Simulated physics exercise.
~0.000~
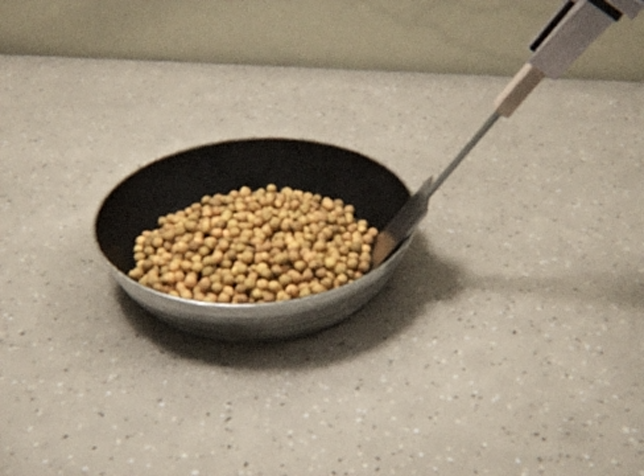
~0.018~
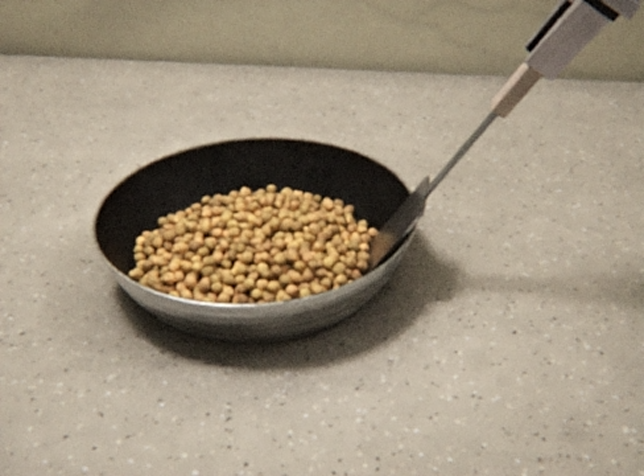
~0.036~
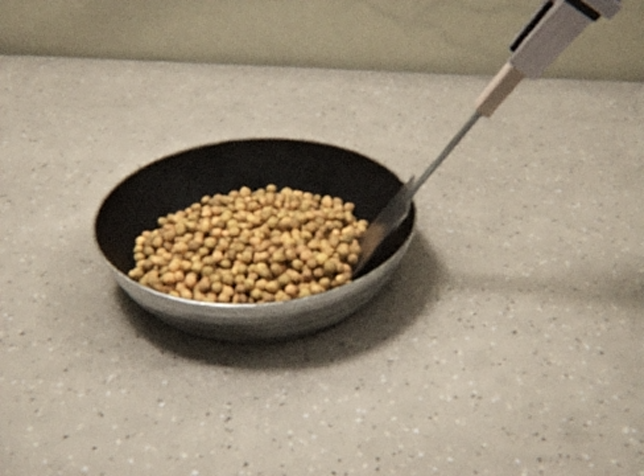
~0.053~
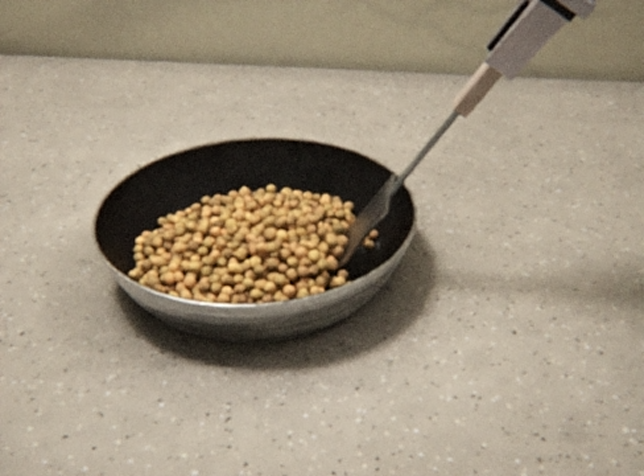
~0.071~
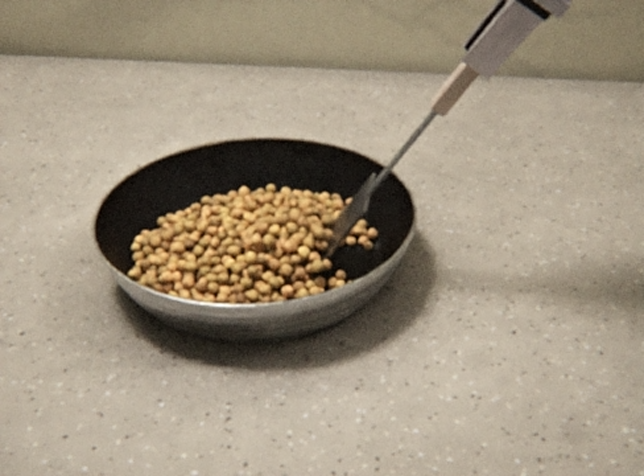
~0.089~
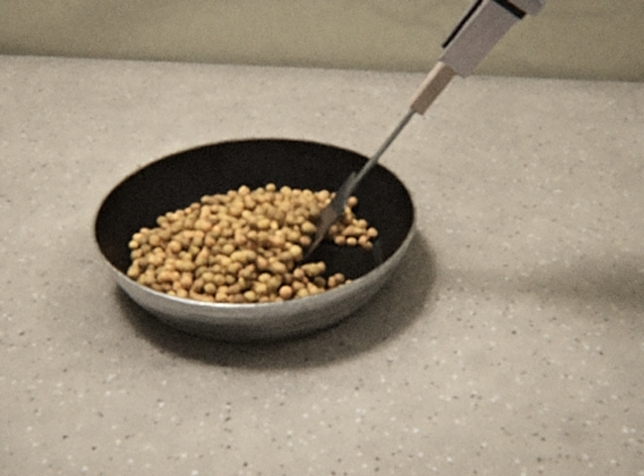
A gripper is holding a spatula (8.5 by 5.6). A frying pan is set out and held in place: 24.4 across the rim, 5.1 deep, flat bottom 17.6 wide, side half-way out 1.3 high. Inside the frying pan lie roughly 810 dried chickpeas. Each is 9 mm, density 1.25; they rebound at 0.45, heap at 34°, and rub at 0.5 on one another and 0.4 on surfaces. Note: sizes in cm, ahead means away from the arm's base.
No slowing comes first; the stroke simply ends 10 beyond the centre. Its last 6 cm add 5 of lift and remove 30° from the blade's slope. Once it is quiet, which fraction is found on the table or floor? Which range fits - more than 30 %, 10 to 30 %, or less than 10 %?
The range that fits is 10 to 30 %.
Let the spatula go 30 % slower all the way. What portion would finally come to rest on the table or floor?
It would be near 10 per cent.
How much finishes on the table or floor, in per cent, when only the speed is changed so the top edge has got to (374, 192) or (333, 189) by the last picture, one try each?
Respectively, around 10 and 15 per cent.
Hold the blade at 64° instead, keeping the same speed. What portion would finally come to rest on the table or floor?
In that case around 10 per cent.
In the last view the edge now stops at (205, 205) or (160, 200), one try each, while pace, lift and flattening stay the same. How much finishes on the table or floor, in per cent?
Respectively about 5 and 10 percent end on the table or floor.
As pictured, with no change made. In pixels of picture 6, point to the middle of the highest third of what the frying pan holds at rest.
Roughly at (177, 237).
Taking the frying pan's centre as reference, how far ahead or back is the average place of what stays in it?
Ahead of centre, roughly 2.5 centimetres.
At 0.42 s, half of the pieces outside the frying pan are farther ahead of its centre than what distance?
It's close to 24 cm ahead of the centre.
After 0.14 s, sloping 56°, highest piece 6 above the table; 814 in the frying pan.
After 0.19 s, sloping 45°, highest piece 6 above the table; 814 in the frying pan.
After 0.42 s, sloping 26°, highest piece 11 above the table; 700 in the frying pan, 49 on the table or floor, 65 on the blade or in flight.
After 1.47 s, sloping 26°, highest piece 4 above the table; 700 in the frying pan, 114 on the table or floor.
In the end, 700 in the frying pan, 114 on the table or floor. That is 14 % on the table or floor.
